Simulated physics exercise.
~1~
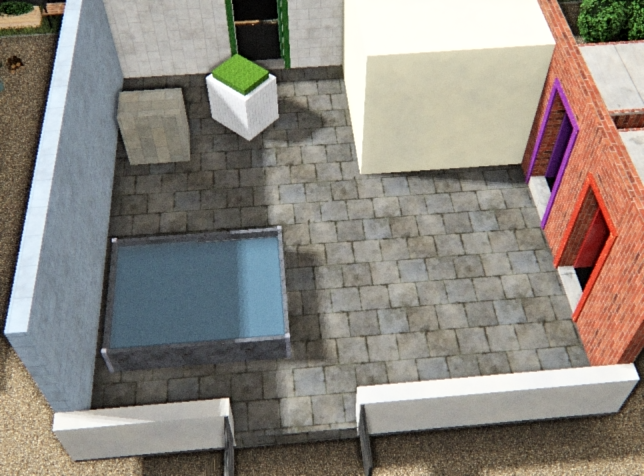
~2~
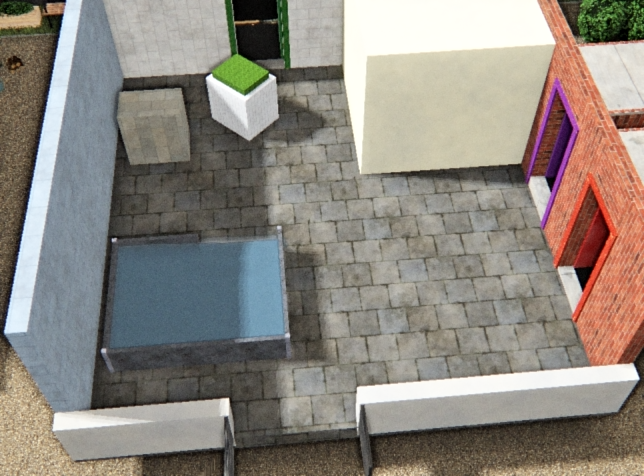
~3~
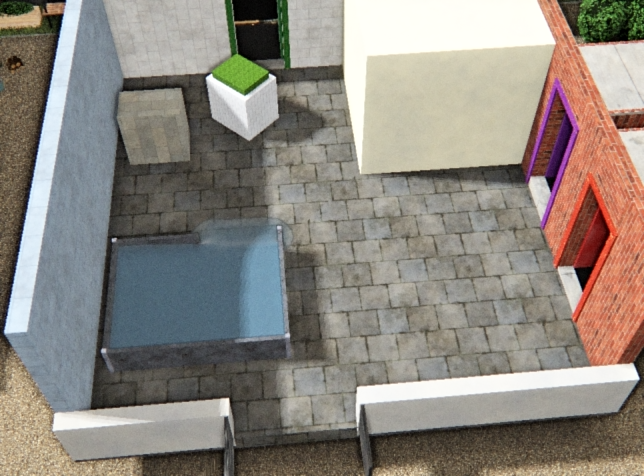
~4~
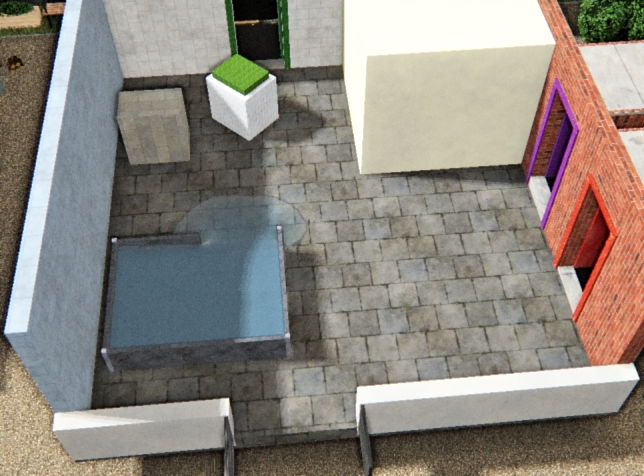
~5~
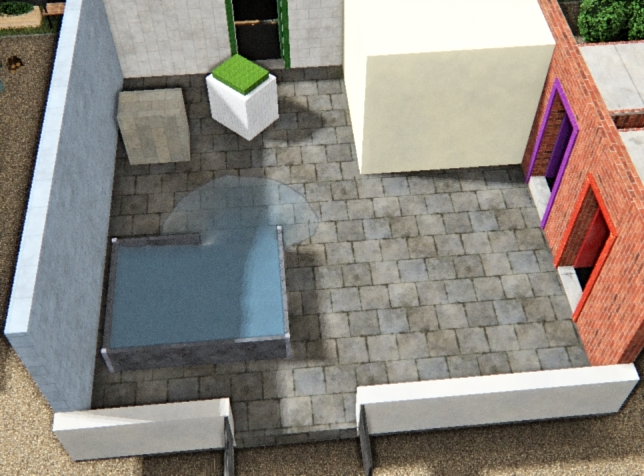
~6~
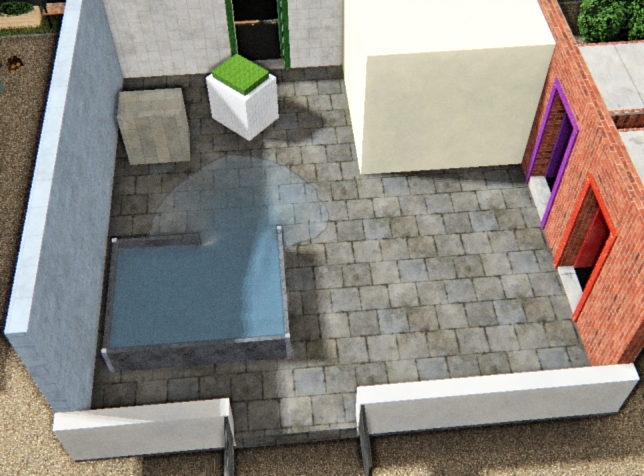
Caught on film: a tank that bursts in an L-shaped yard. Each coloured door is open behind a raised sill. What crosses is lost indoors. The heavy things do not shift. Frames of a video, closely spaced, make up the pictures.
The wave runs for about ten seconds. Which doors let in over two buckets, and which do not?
Here is how it goes: The purple door does not, the green door does, the red door does not.
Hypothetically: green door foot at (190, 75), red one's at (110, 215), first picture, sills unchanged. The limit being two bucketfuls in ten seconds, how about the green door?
My answer is that the green door goes beyond the limit.
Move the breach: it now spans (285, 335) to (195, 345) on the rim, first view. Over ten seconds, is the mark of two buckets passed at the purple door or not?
In brief, the purple door remains below.
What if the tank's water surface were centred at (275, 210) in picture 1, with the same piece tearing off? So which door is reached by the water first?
That's the green door.
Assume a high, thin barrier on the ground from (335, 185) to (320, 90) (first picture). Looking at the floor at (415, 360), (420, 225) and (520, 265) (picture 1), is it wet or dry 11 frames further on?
Lab note - point 1: Parched; point 2: Parched; point 3: Parched.
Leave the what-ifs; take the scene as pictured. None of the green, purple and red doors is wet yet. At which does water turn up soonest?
Answer: The green one.
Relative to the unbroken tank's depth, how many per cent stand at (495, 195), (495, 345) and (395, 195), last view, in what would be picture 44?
In the order asked, some 4, 0 and 4 in a hundred.
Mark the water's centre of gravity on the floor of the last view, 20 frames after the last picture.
About (230, 206).
A moment on, water covers 20 % of the floor; the purple door not reached, the green door not reached, the red door not reached.
Next, water covers 30 % of the floor; the purple door not reached, the green door not reached, the red door not reached.
Then, water covers 45 % of the floor; the purple door not reached, the green door under two buckets in, the red door not reached.
Later, water covers 50 % of the floor; the purple door wet at the sill, nothing in, the green door over two buckets in, the red door not reached.
In the end, water covers 70 % of the floor; the purple door wet at the sill, nothing in, the green door far over two buckets in, the red door wet at the sill, nothing in.
